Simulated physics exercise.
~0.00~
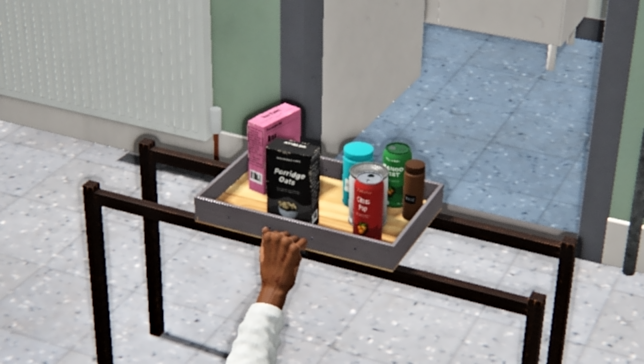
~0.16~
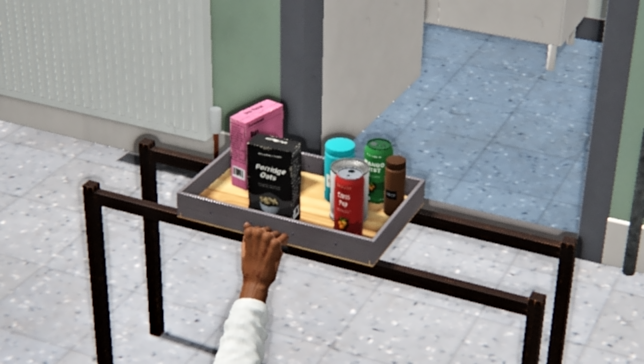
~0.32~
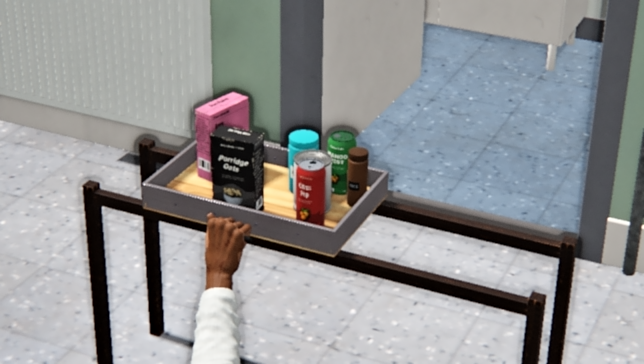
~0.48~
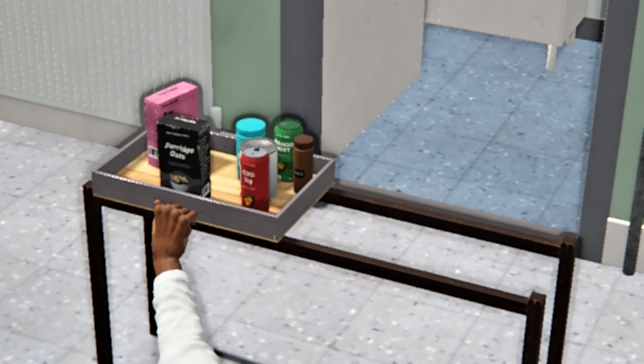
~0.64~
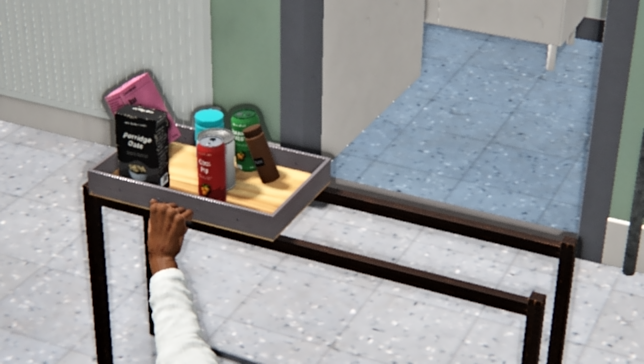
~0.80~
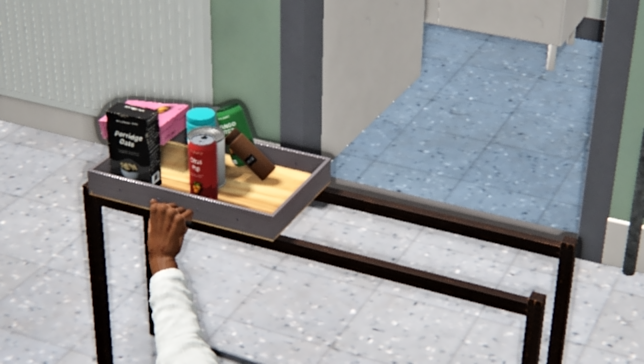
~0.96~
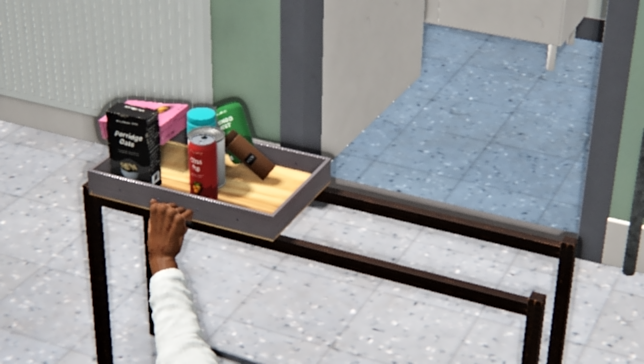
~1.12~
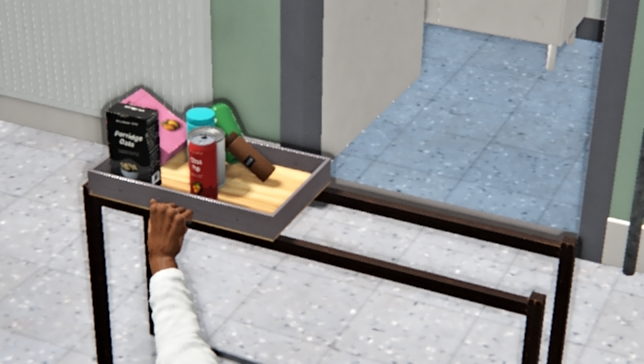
On a rail frame, a hand moves a loaded tray left and three items topple.
